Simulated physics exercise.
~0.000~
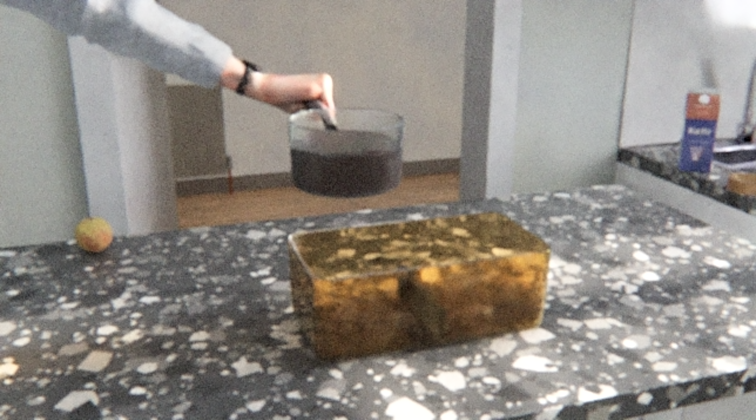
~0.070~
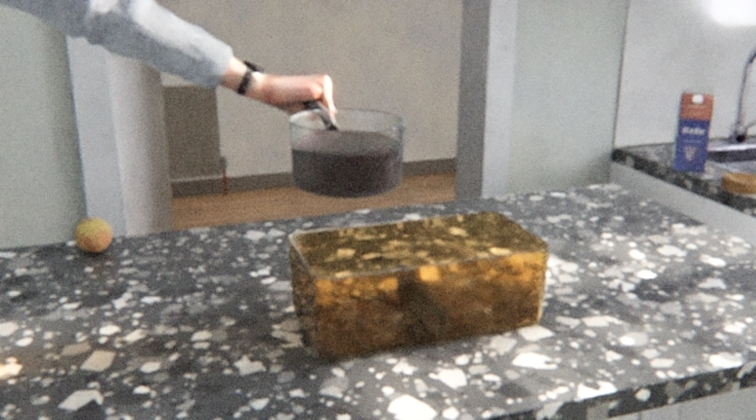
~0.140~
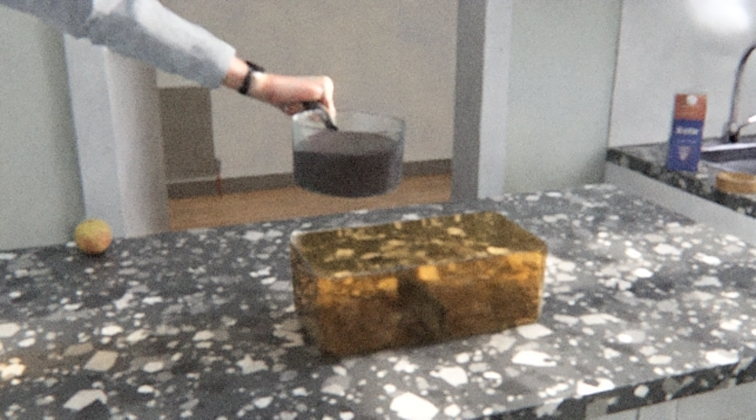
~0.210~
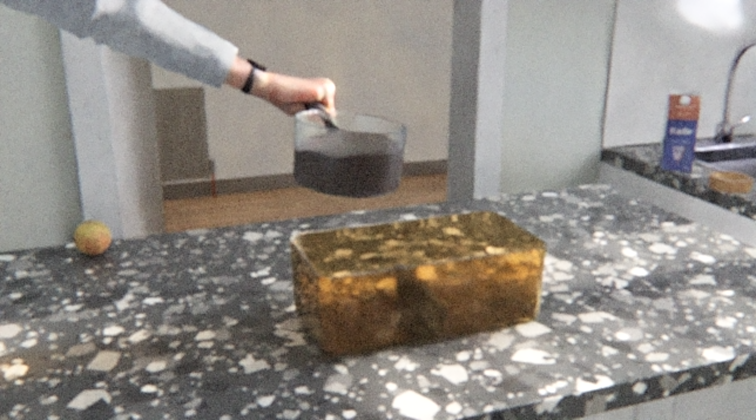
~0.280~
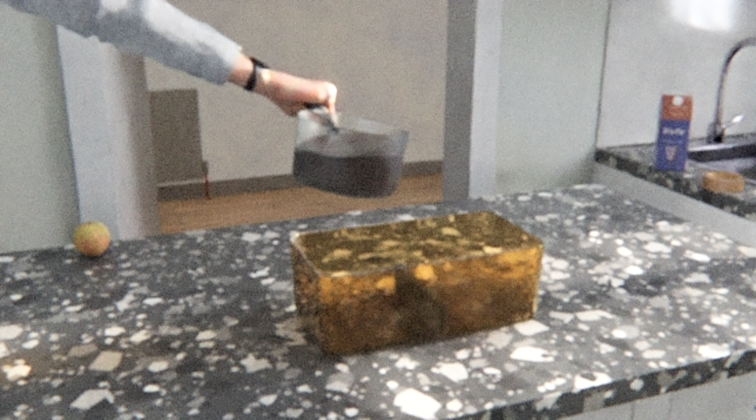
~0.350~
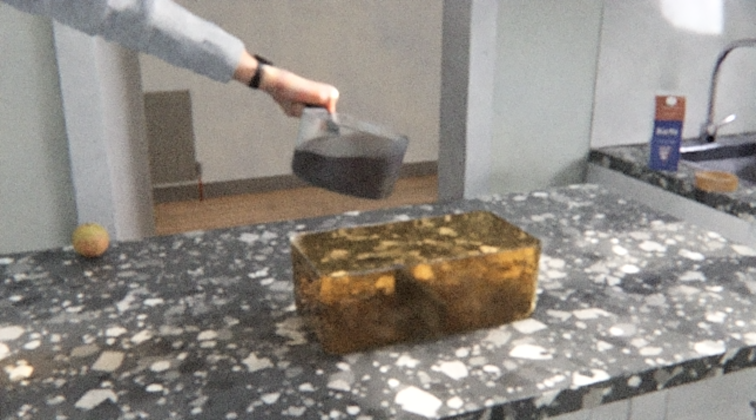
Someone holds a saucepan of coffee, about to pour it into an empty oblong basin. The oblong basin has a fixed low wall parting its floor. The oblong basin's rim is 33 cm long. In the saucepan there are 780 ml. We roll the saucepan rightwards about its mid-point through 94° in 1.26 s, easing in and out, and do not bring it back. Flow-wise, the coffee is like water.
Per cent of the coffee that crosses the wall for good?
82 per cent.
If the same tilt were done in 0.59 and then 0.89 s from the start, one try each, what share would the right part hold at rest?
Near 85 in a hundred on the first go and near 80 in a hundred on the second.
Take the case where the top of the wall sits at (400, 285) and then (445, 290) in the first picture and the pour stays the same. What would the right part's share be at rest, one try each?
In order, 95 and 50 per cent.
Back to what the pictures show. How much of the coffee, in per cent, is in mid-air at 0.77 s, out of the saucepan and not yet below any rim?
Near 24 per cent of it all.
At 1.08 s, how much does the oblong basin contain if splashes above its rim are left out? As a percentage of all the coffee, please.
About 66 per cent.
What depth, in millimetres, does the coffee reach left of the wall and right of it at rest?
6 mm left, 26 mm right.
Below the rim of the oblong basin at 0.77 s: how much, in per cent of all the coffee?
Close to 7 in a hundred.
After 0.77 s the tilt is 63° and 70 per cent is still to pour, 0 is left of the wall and 6 right of it.
After 1.08 s the tilt is 89° and 21 per cent is still to pour, 3 is left of the wall and 63 right of it.
After 1.41 s the tilt is 94° and 4 per cent is still to pour, 11 is left of the wall and 81 right of it.
After 1.76 s the tilt is 94° and 1 per cent is still to pour, 17 is left of the wall and 82 right of it.
In the end 18 per cent lies left of the wall, 82 right of it and 1 outside.
